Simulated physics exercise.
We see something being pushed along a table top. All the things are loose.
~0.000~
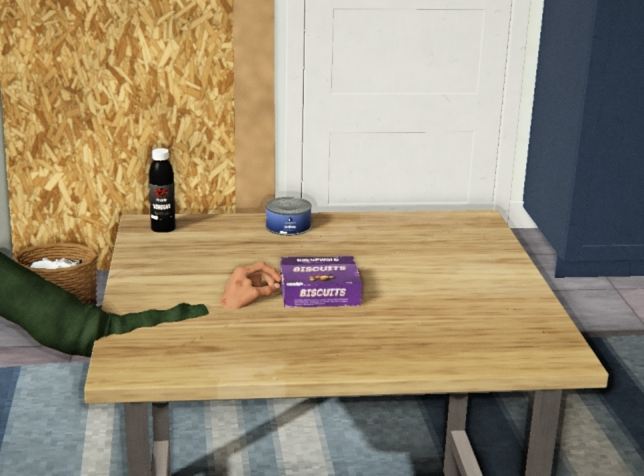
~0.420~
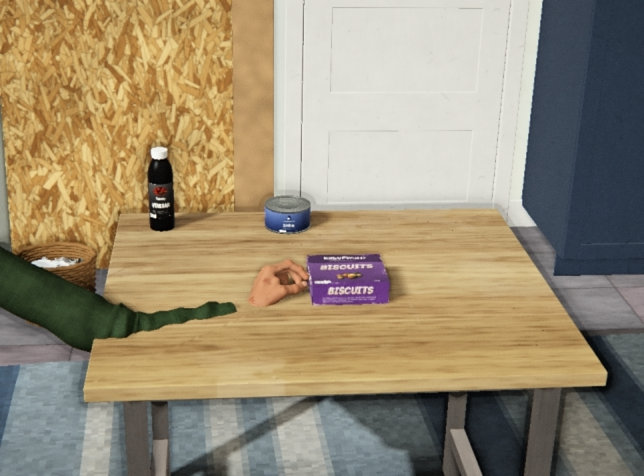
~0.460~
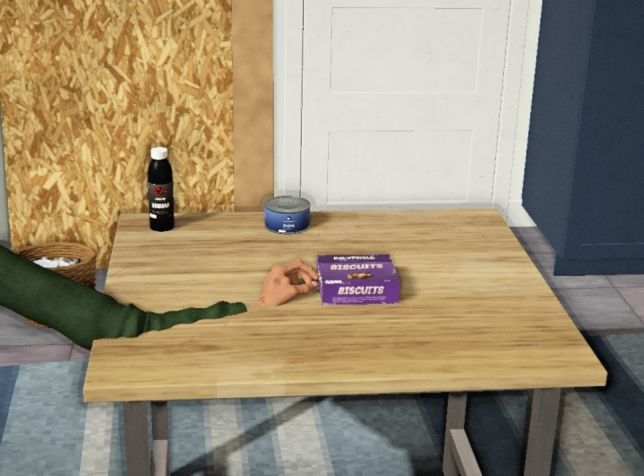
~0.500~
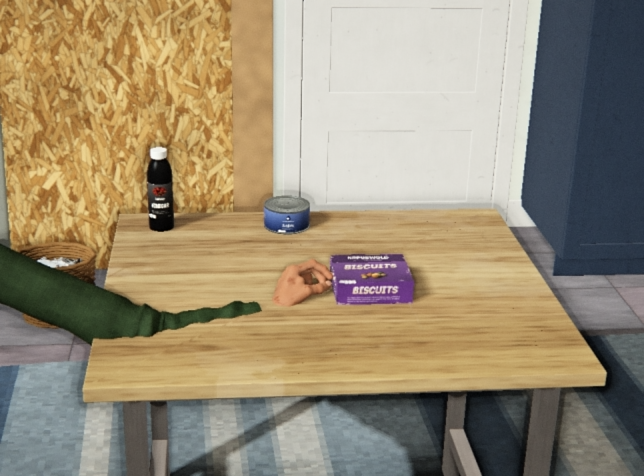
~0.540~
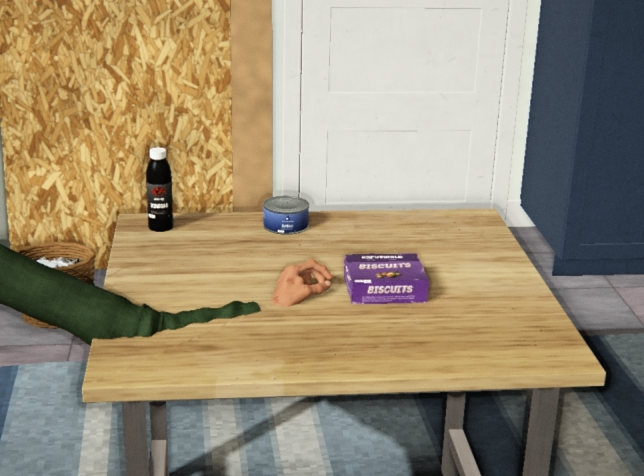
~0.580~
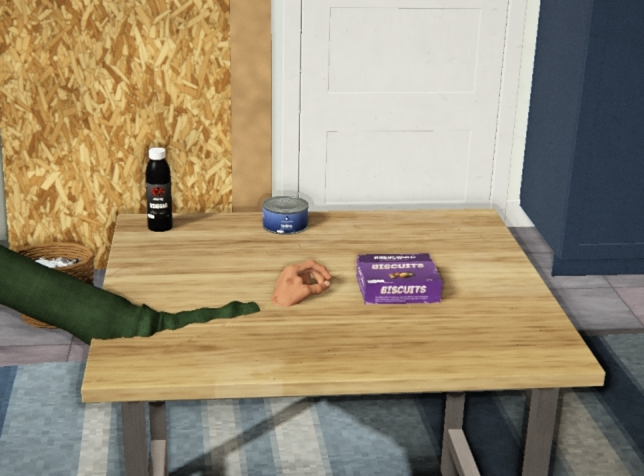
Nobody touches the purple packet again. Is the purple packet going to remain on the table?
The purple packet stays on the table.
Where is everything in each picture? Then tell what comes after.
In the first picture, under the hand; purple packet (320, 281).
In the second picture, under the hand; purple packet (347, 279).
In the third picture, under the hand; purple packet (357, 279).
In the fourth picture, purple packet (371, 279).
In the fifth picture, purple packet (385, 278) moved a little.
In the sixth picture, purple packet (398, 278) moved a little.
By 0.68 s, purple packet moved about its own width near (423, 278).
By 0.78 s, purple packet moved about its own width near (436, 277).
When it is over (1.3 s), moved from the start, purple packet. End places, in pixels of the last picture, purple packet near (438, 277).
